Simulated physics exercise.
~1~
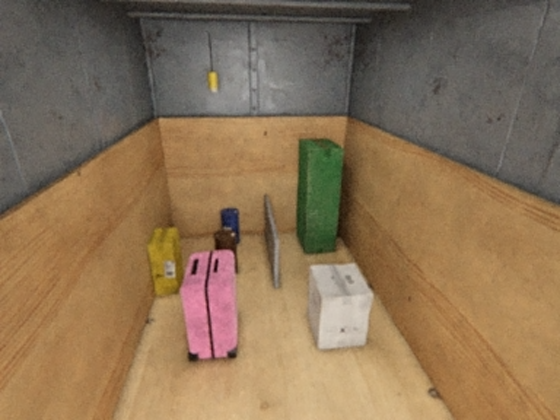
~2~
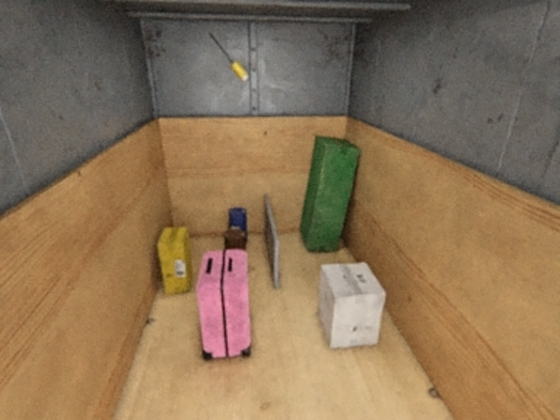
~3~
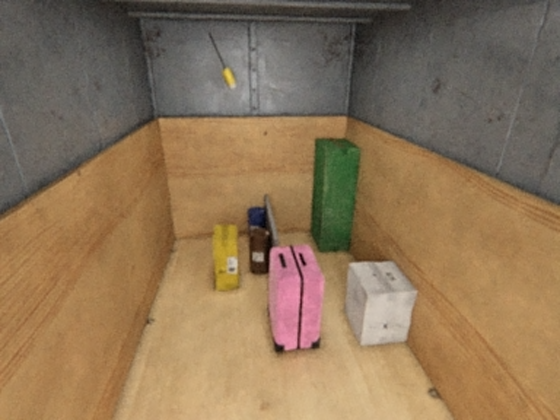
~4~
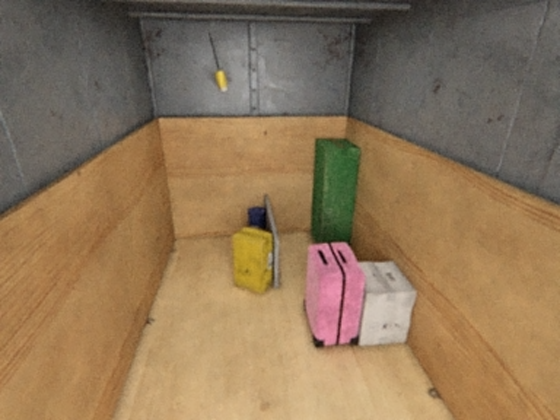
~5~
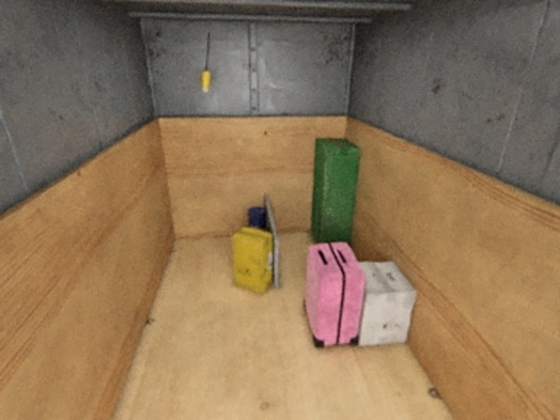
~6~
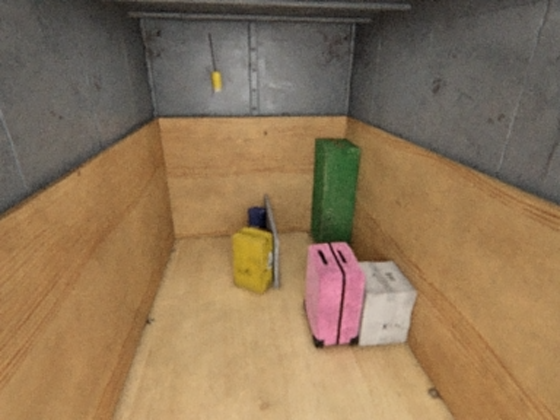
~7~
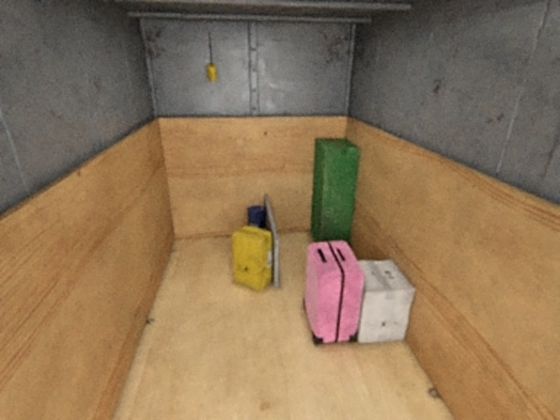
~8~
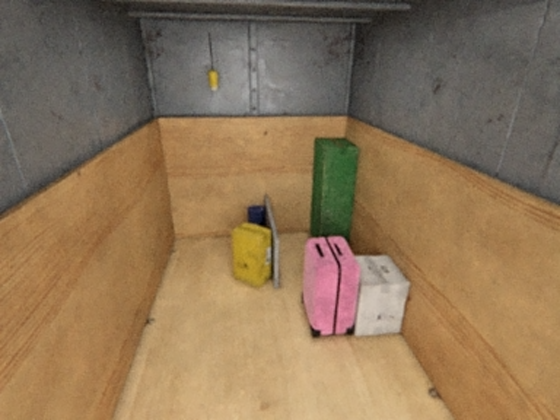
A pink suitcase, yellow box and other loose cargo slide right, then settle still upright.
